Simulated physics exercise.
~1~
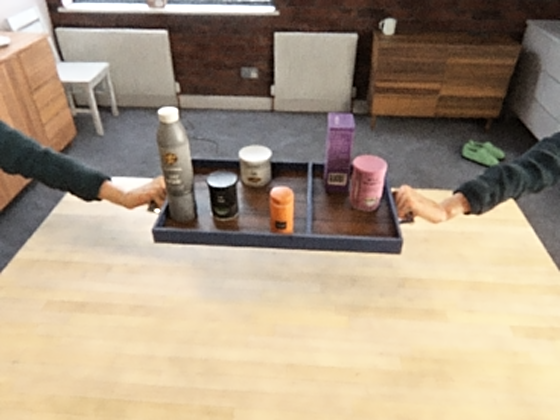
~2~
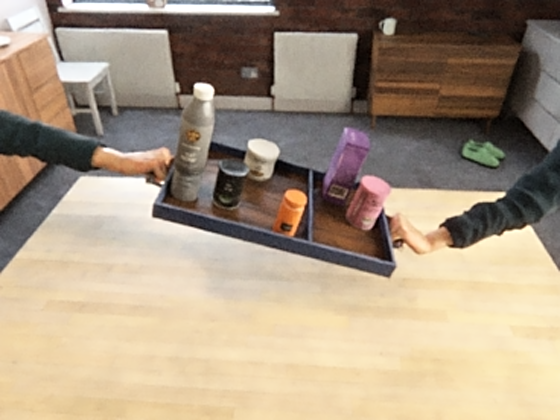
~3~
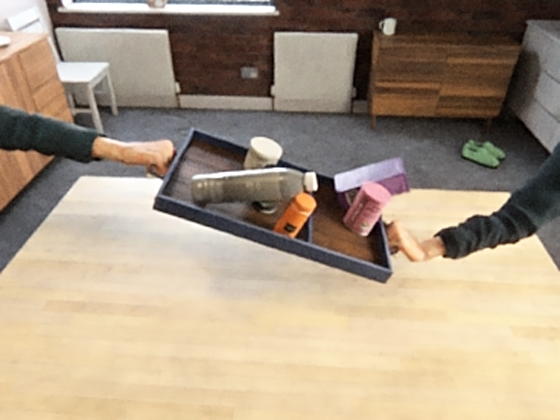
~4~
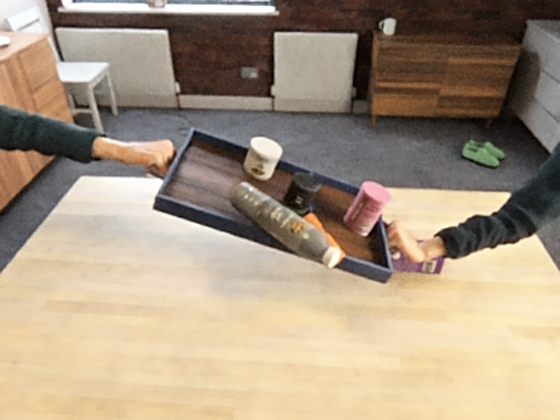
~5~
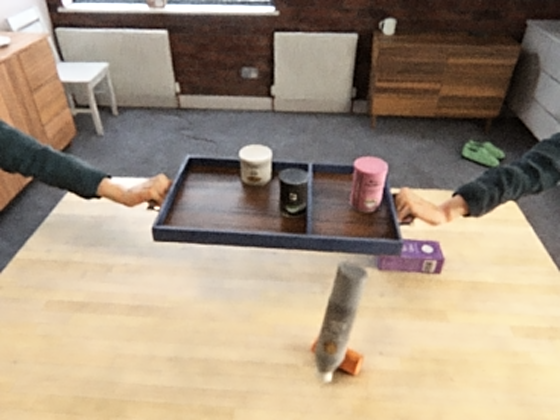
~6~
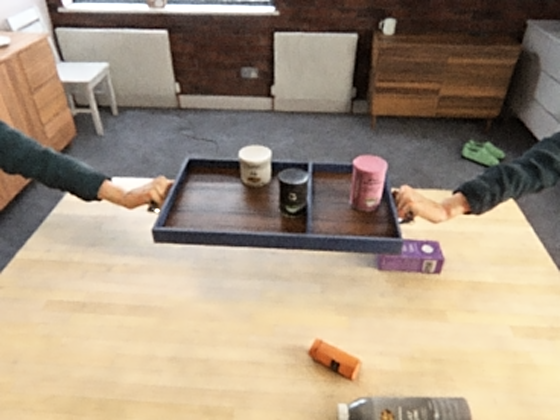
Tray held in two hands tipping right and levelling again, spilling a bottle, orange shaker and purple packet while three tins remain.
